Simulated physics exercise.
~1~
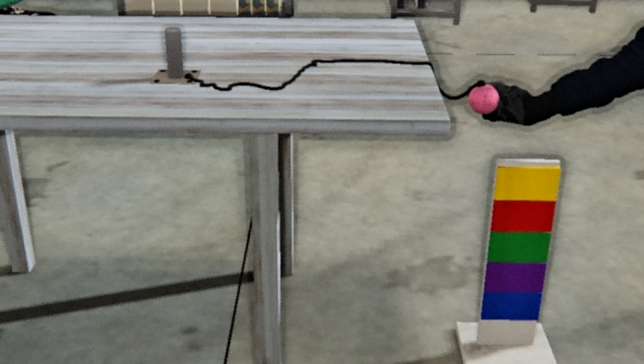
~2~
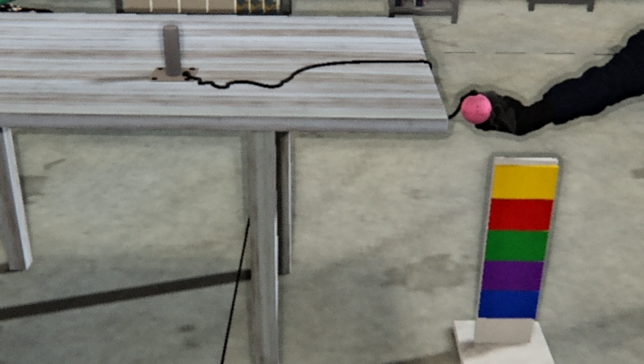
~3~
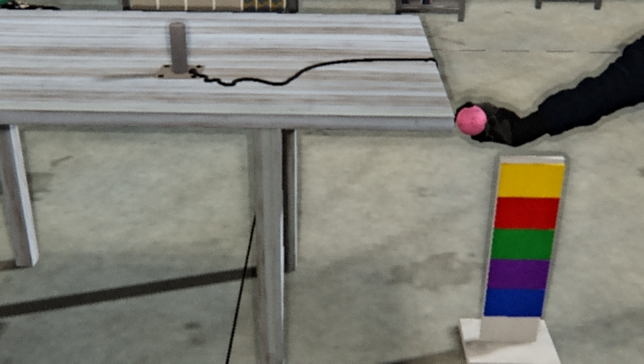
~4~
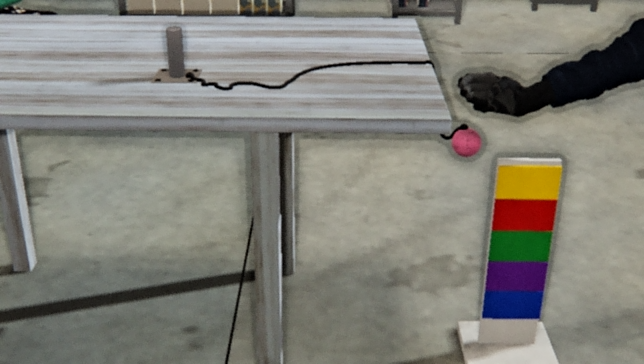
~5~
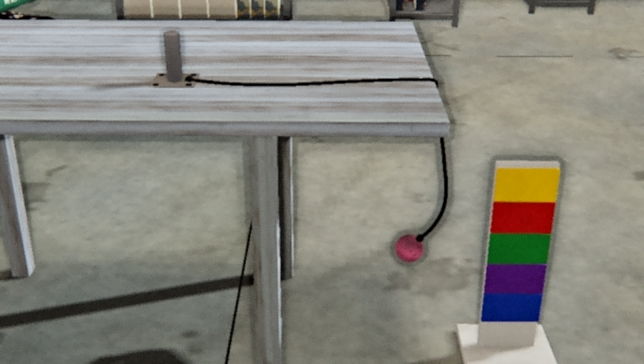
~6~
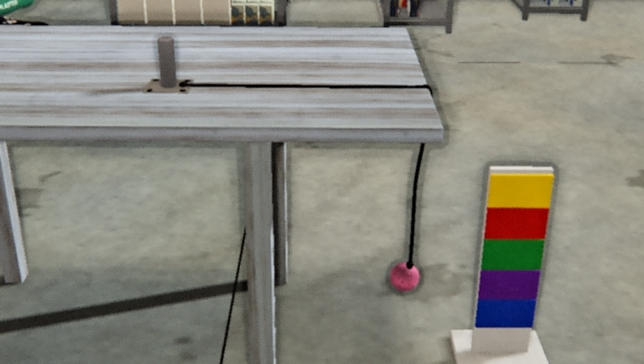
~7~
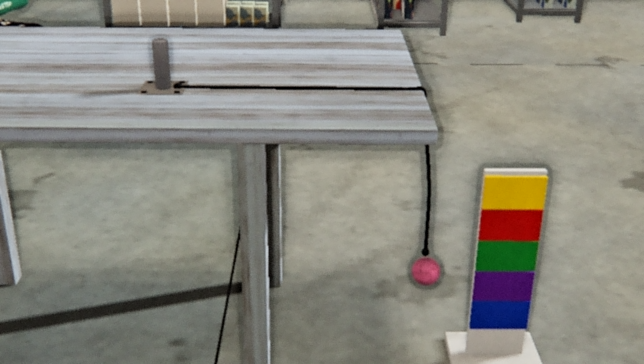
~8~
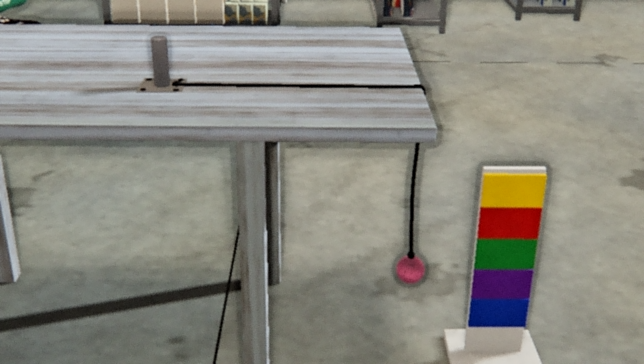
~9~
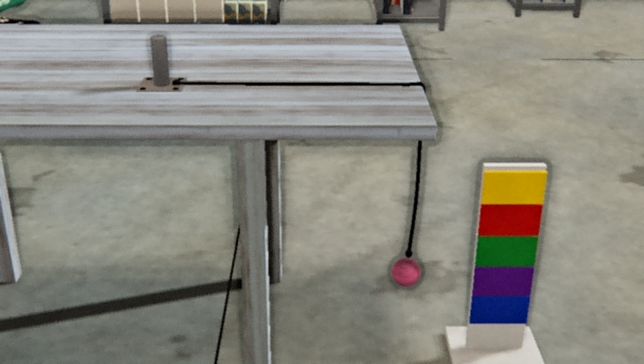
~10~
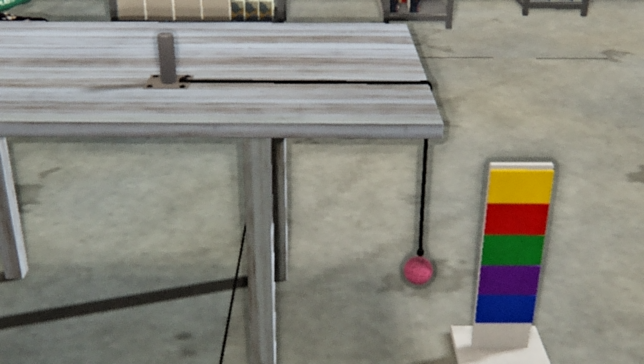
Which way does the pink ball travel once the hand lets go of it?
The pink ball moves down, dropping below the table edge until it hangs on its cord.
